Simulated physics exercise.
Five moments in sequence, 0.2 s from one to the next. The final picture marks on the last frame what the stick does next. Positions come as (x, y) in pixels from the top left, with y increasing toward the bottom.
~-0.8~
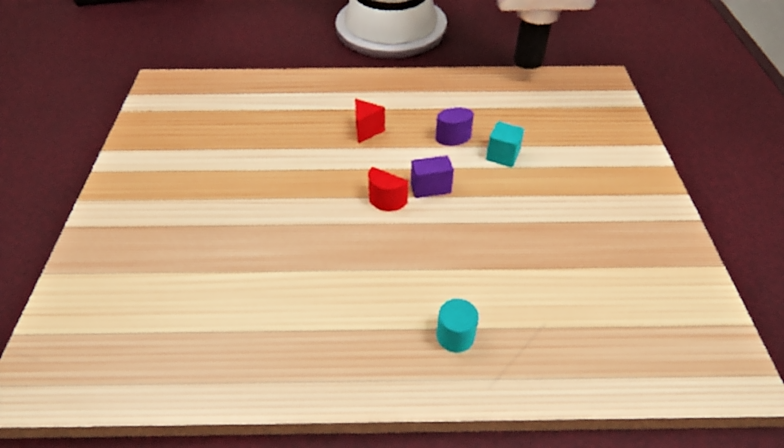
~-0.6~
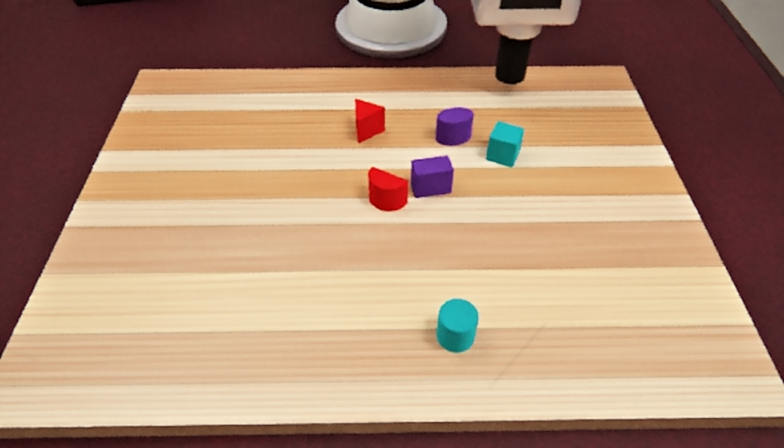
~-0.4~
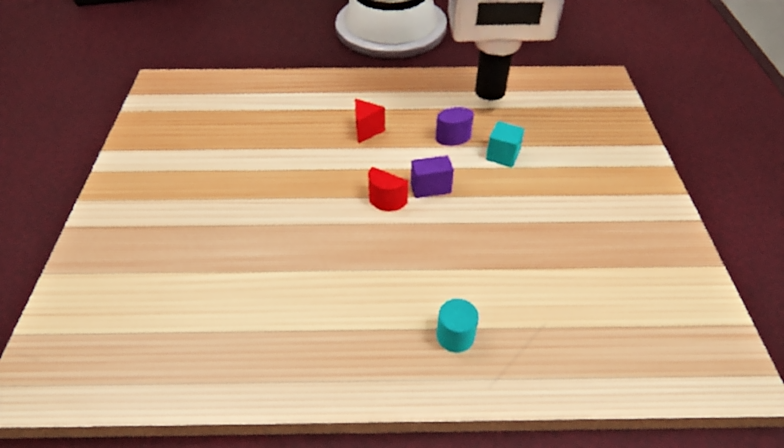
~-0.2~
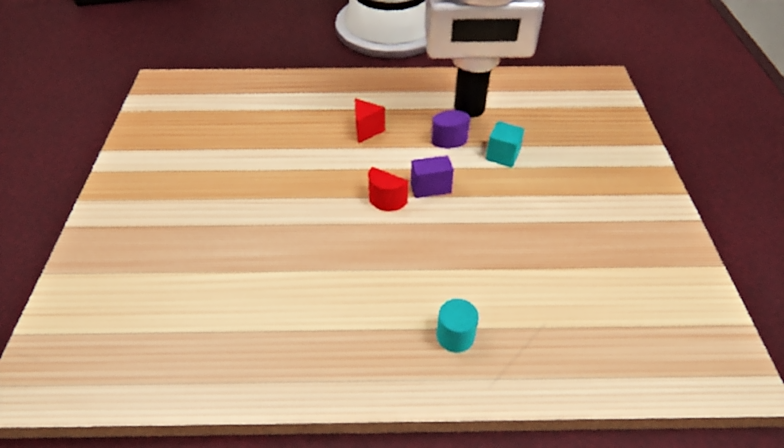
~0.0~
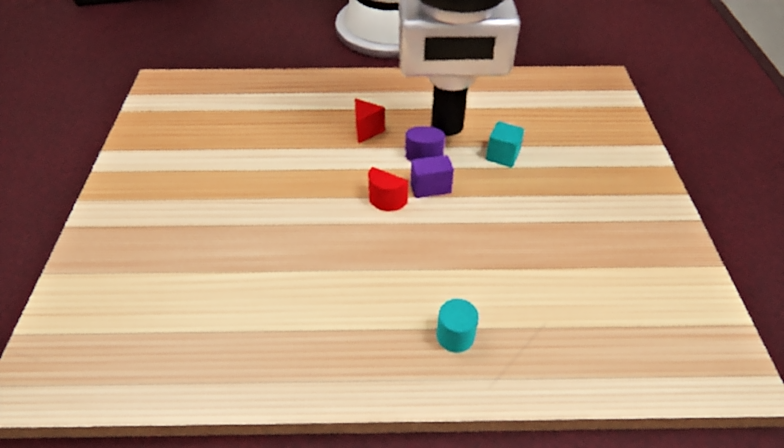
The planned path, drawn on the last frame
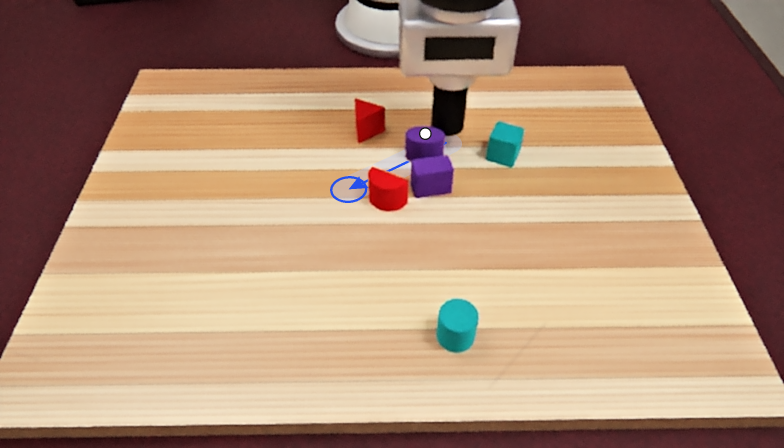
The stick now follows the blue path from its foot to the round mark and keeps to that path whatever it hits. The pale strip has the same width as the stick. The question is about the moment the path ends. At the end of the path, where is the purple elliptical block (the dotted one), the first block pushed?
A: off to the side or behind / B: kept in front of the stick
Letter B.
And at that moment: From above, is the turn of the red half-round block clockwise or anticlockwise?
From above, the turn goes anticlockwise.
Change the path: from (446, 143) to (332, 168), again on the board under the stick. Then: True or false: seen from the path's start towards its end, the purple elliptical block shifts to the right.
False
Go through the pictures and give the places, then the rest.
In the first frame, lower end of the stick at (528, 62), tops of blocks, red half-round block at (385, 178), purple elliptical block at (456, 114), purple oblong at (433, 164).
In the second frame, stick at (510, 76), blocks as before.
In the third frame, stick at (490, 92), blocks as before.
In the fourth frame, stick at (469, 109), purple elliptical block at (452, 117).
In the fifth frame, stick at (447, 126), red half-round block at (385, 178), purple elliptical block at (425, 134), purple oblong at (433, 164).
The drawn path runs in a line from (446, 143) to (349, 189); the dot is on the purple elliptical block.
What follows on the original path. One third of the way, stick at (416, 141); purple elliptical block at (392, 149).
Two thirds of the way, stick at (382, 157); red half-round block at (379, 179), turned 50° anticlockwise; purple elliptical block at (356, 165).
At the end, stick at (347, 173); red half-round block at (377, 180), turned 60° anticlockwise; purple elliptical block at (320, 182); purple oblong not moved.
